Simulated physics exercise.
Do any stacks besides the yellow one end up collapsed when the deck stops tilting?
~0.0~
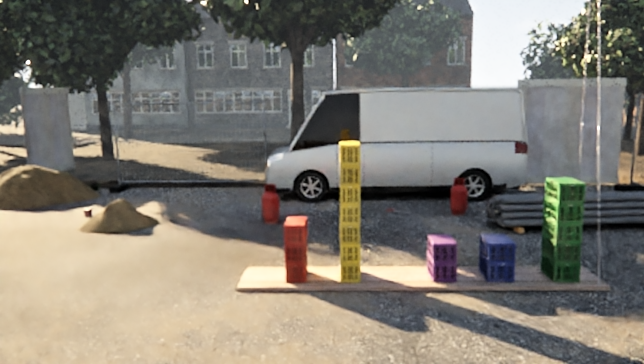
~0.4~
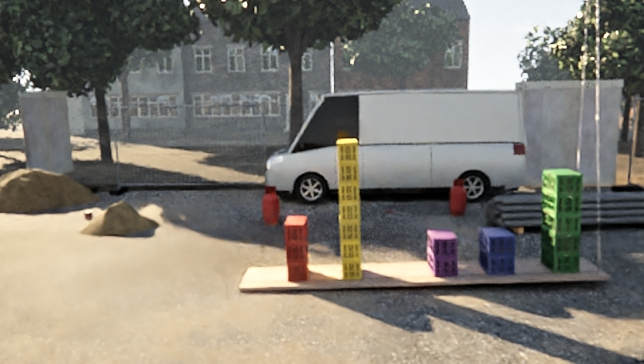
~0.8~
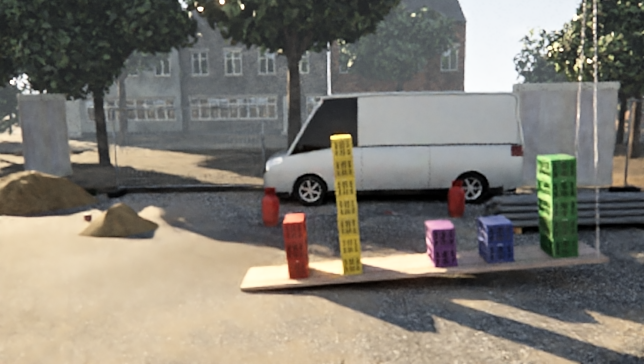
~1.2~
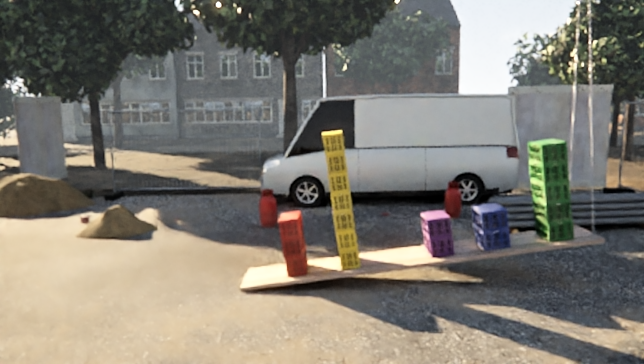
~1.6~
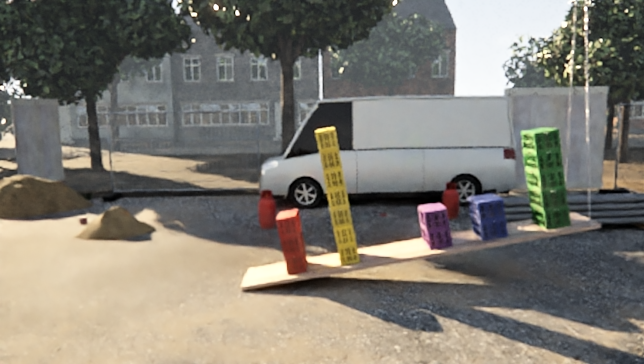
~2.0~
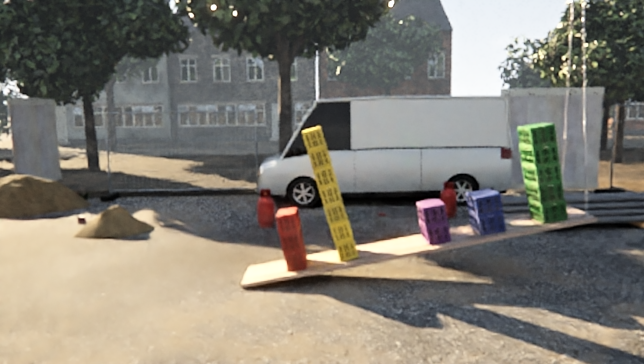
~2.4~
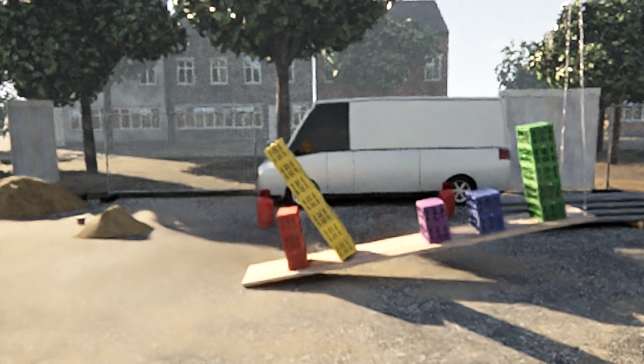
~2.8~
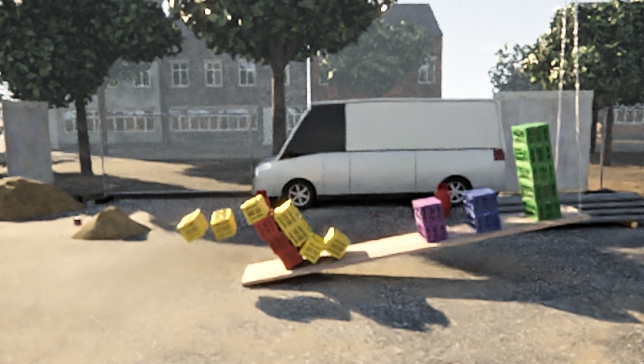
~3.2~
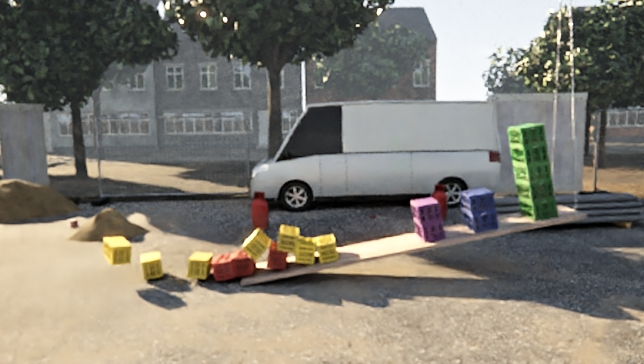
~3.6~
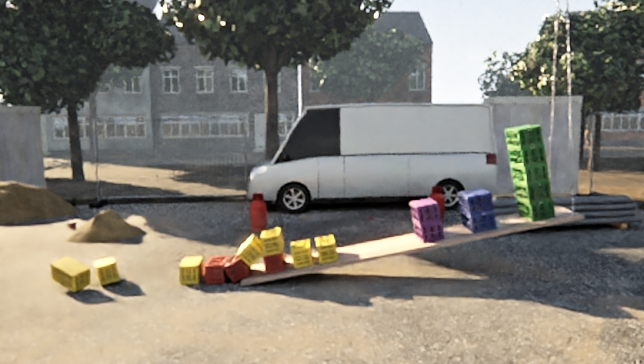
Yes, the red stack is knocked down along with the yellow one. The purple, blue and green stacks are still standing on the sloping deck.
